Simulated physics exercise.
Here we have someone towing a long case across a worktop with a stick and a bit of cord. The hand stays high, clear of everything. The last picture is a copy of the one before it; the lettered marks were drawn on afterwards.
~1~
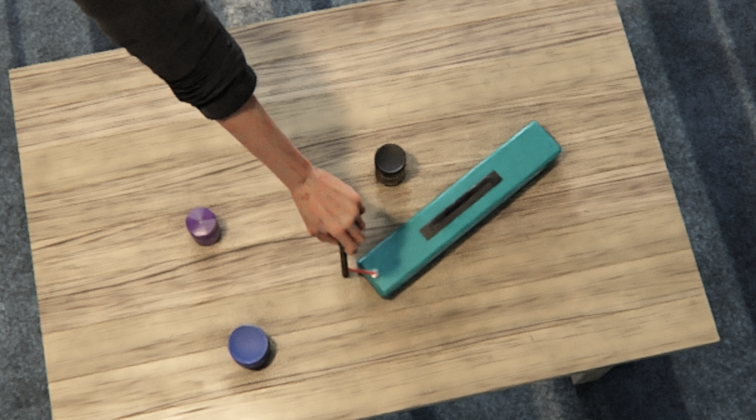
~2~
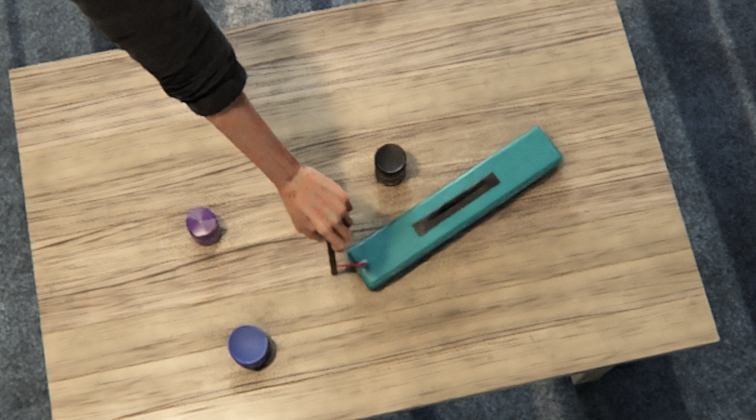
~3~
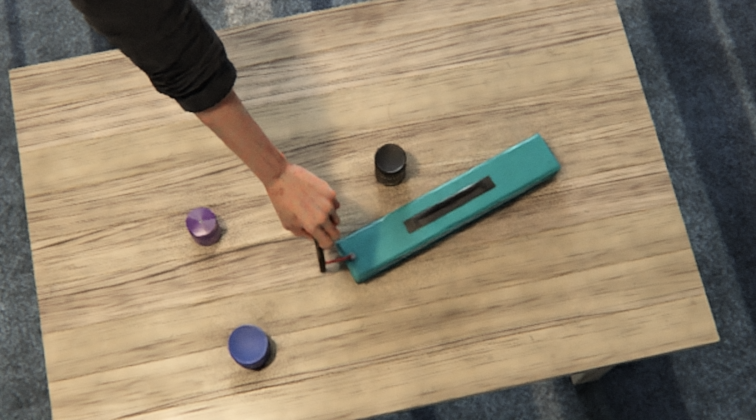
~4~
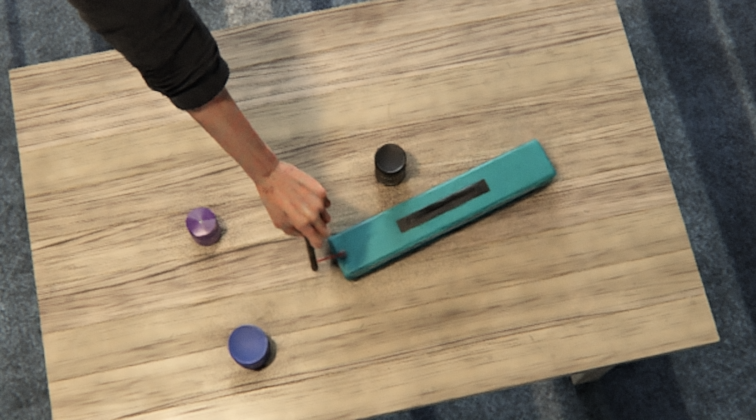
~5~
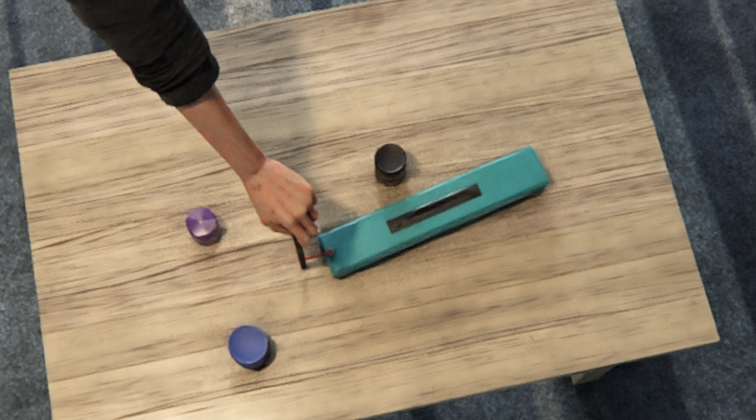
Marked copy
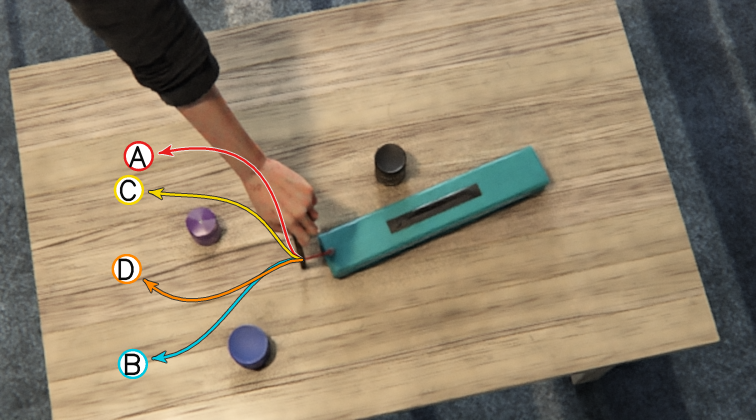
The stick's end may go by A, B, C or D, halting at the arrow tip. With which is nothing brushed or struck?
With D nothing is hit.
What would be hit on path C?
It meets the purple candle.
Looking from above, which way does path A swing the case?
It turns clockwise.
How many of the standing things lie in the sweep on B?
It touches one.
On the marked copy, A from (302, 260) via (253, 167) to (160, 153); B from (302, 260) via (230, 310) to (153, 359); C from (302, 260) via (237, 204) to (150, 192); D from (302, 260) via (218, 296) to (145, 280).
Taking D. A third of the way, foot of the stick (248, 284), middle of the case (381, 229).
Two thirds of the way, foot of the stick (190, 301), middle of the case (327, 251).
When it is over, foot of the stick (145, 281), middle of the case (288, 257); nothing has been touched.
As for the rest, A meets the black jar; B meets the blue tub; C meets the purple candle.
